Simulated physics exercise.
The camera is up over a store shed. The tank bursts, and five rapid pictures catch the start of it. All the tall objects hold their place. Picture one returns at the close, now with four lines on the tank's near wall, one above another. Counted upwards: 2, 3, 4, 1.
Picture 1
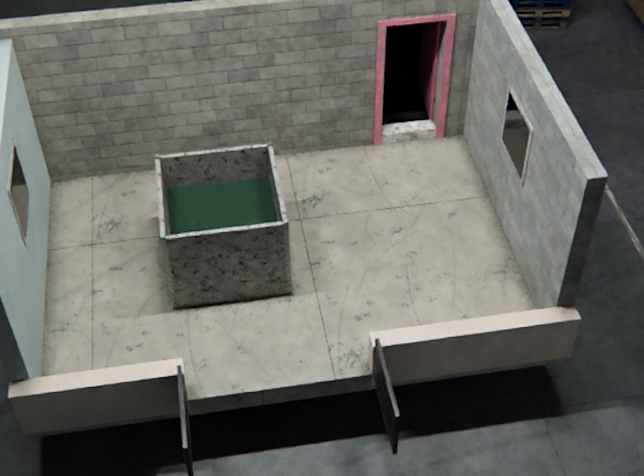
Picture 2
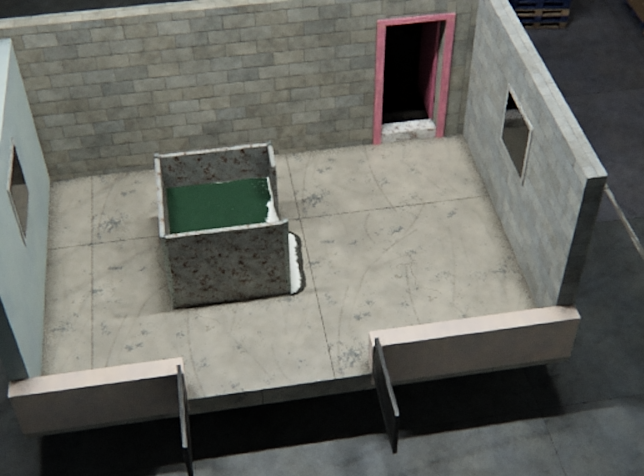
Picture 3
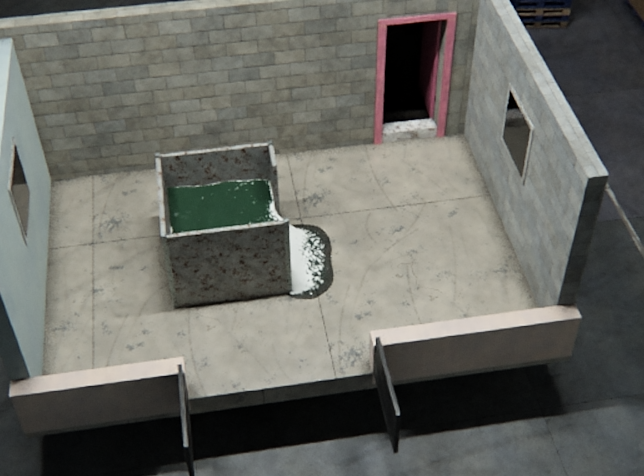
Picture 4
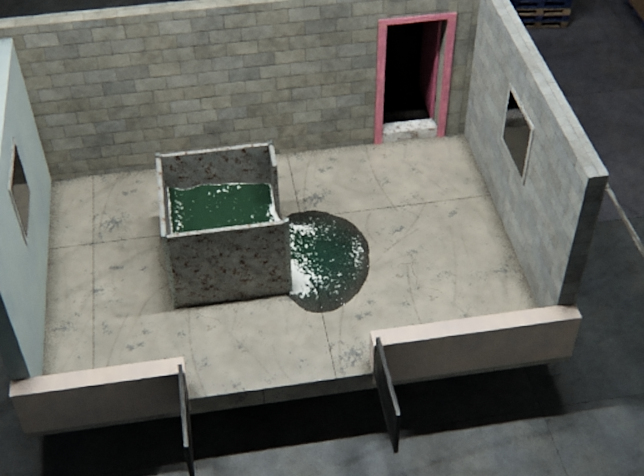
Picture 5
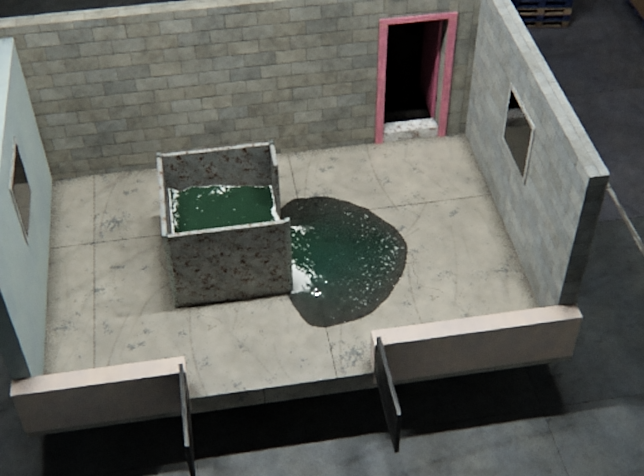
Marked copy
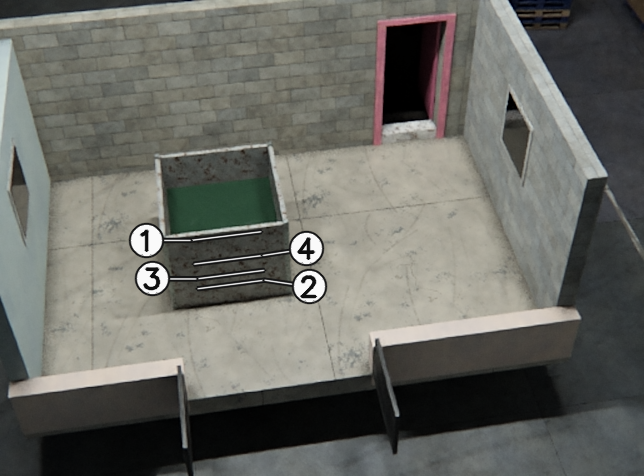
A roofless shed with grey block walls and a pale slab floor is seen from above, with the camera still. A dark, speckled square tank of green water stands left of centre, a pink-framed doorway is in the back wall to the right, and a gate stands open at the front. Water pours from the tank's right side, foaming white, and spreads rightward across the floor in a widening, dark green rounded pool.
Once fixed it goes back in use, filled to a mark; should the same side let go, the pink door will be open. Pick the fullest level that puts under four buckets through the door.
4 will do.
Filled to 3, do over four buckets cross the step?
No, not at all.
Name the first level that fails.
Level 1.
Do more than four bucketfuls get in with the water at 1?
Yes, it does.
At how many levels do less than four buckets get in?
Three of the four.
In white, 1 at (225, 236); 2 at (231, 284); 3 at (230, 274); 4 at (228, 259); from the bottom up 2, 3, 4, 1.
With 1, about 12 bucketfuls get in.
With 2, nothing gets over.
With 3, nothing gets over.
With 4, a bucket or two gets in.
